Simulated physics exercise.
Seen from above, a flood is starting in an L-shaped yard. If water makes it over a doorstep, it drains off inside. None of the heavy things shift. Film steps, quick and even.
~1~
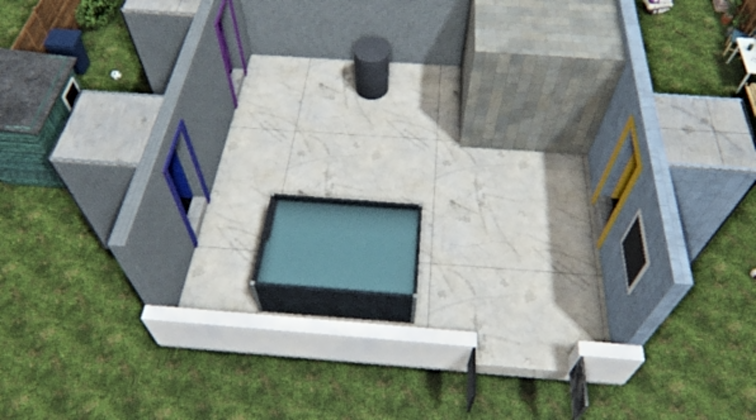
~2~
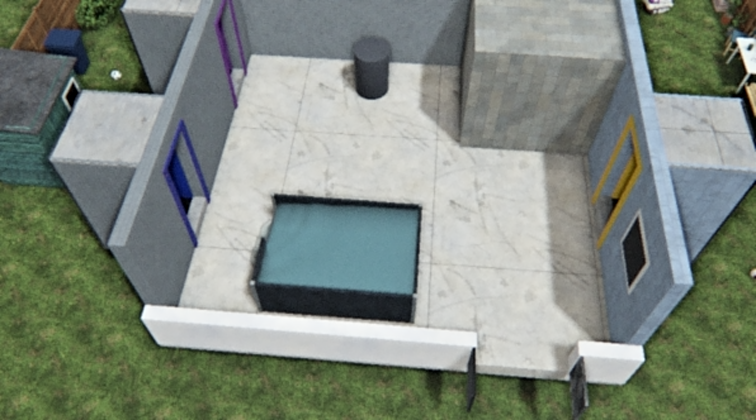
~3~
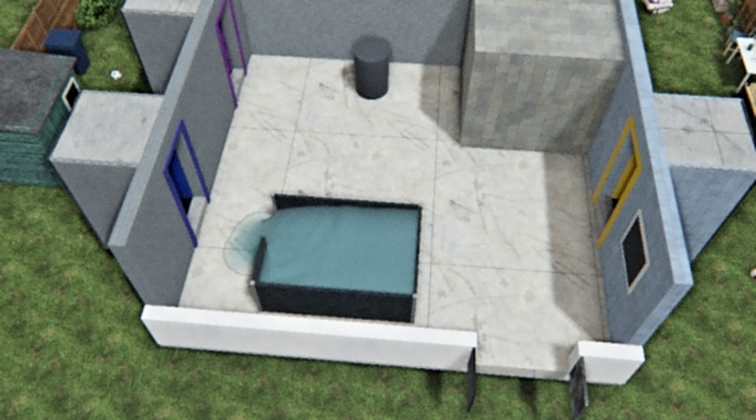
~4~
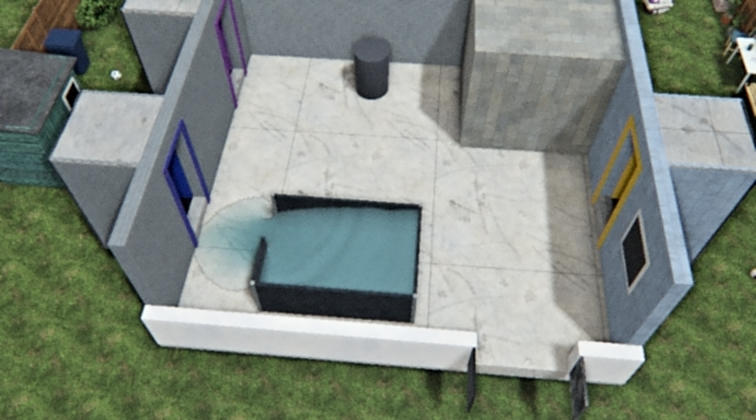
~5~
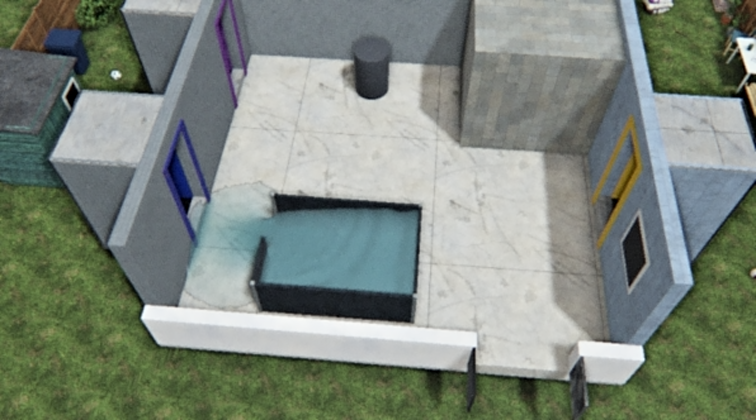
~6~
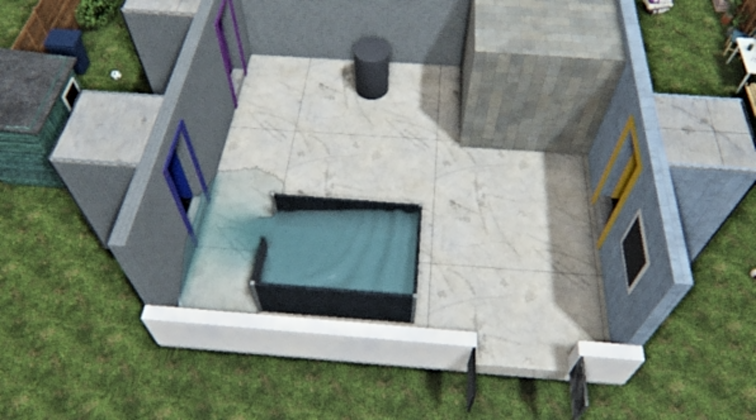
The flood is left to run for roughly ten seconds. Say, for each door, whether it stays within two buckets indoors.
The blue door does not stay within it; the yellow door stays within it; the purple door stays within it.
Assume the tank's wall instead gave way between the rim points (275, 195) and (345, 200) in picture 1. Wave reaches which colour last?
Go with the door marked yellow.
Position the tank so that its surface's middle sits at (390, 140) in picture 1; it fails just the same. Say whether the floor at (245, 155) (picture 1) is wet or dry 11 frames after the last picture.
Result at that place: Inundated.
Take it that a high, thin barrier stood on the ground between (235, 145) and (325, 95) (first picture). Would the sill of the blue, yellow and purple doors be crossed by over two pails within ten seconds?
Result - blue door crosses the threshold, yellow door remains within limits, purple door remains within limits.
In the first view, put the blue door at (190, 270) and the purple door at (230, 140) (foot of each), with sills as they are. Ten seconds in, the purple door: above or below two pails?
As I see it, the purple door stays within limit.
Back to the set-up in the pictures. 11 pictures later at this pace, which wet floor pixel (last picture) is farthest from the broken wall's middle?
I'd point to (252, 56).
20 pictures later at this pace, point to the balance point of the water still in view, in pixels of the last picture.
Roughly (307, 230).
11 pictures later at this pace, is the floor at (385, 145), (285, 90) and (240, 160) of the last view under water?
First spot not wet, second inundated, third inundated.
A moment on, water covers 15 % of the floor; the blue door far over two buckets in, the yellow door not reached, the purple door wet at the sill, nothing in.
Next, water covers 25 % of the floor; the blue door far over two buckets in, the yellow door not reached, the purple door wet at the sill, nothing in.
Then, water covers 45 % of the floor; the blue door far over two buckets in, the yellow door not reached, the purple door wet at the sill, nothing in.
Later, water covers 70 % of the floor; the blue door far over two buckets in, the yellow door wet at the sill, nothing in, the purple door wet at the sill, nothing in.
In the end, water covers 100 % of the floor; the blue door far over two buckets in, the yellow door wet at the sill, nothing in, the purple door wet at the sill, nothing in.
